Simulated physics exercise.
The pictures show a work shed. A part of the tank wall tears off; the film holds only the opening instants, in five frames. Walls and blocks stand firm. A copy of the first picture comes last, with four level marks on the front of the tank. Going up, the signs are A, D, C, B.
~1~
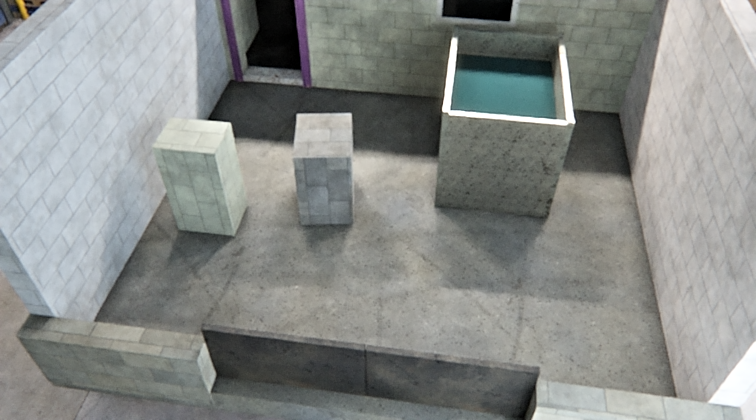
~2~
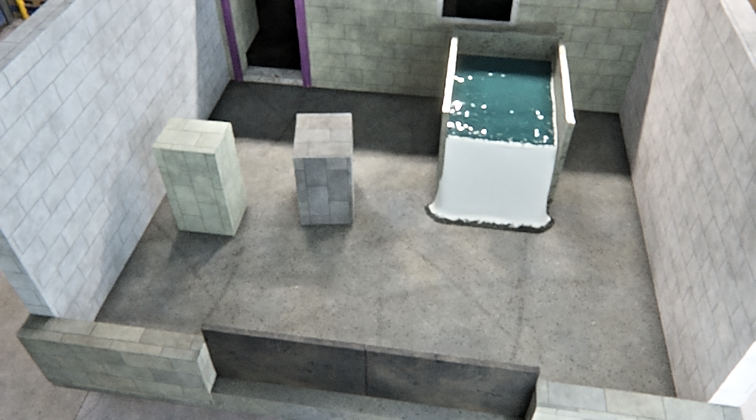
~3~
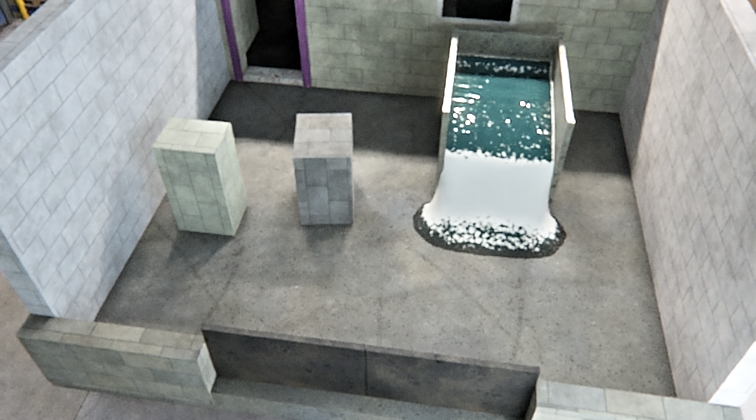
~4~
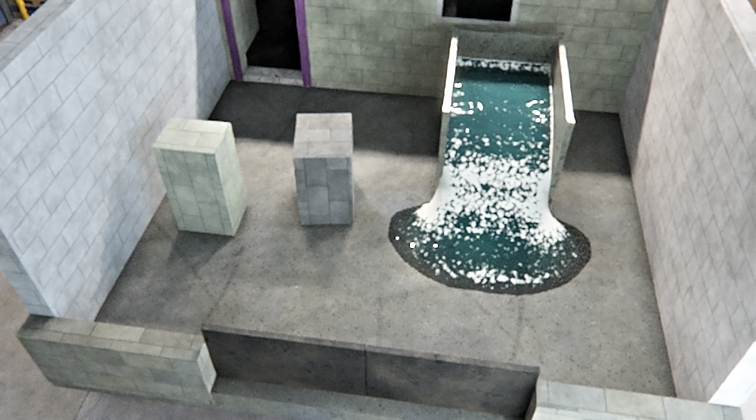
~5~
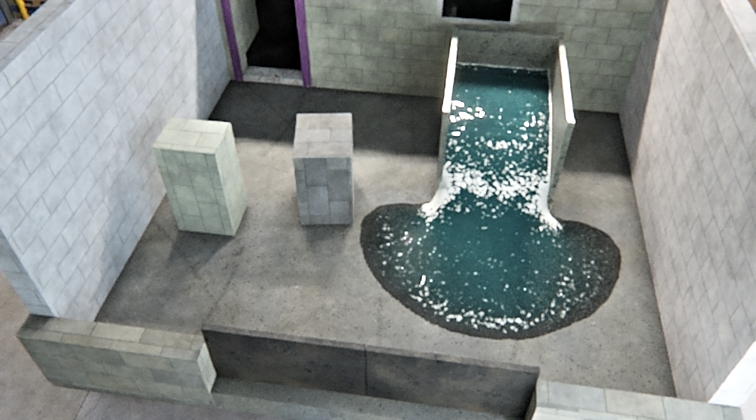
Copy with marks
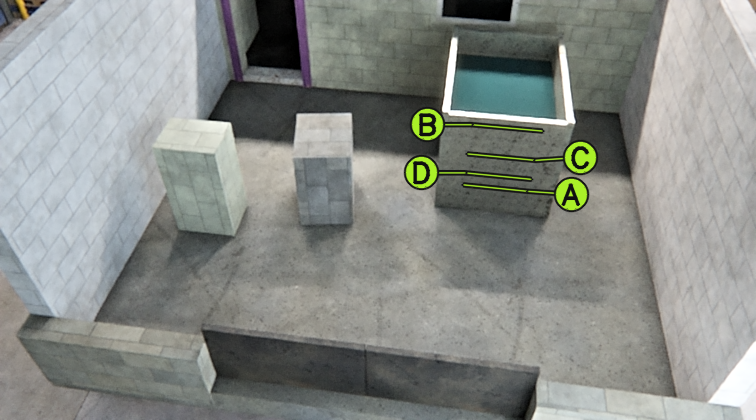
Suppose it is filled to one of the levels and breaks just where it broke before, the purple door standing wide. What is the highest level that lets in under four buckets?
I would pick level C.
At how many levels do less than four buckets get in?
Three of the four.
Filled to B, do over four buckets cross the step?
Yes, it does.
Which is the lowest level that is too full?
It is B.
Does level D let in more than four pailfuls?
No.
In lime, A at (495, 188); B at (506, 127); C at (501, 157); D at (497, 176); from the bottom up A, D, C, B.
With A, nothing gets over.
With B, about 11 bucketfuls get in.
With C, a bucket or two gets in.
With D, nothing gets over.
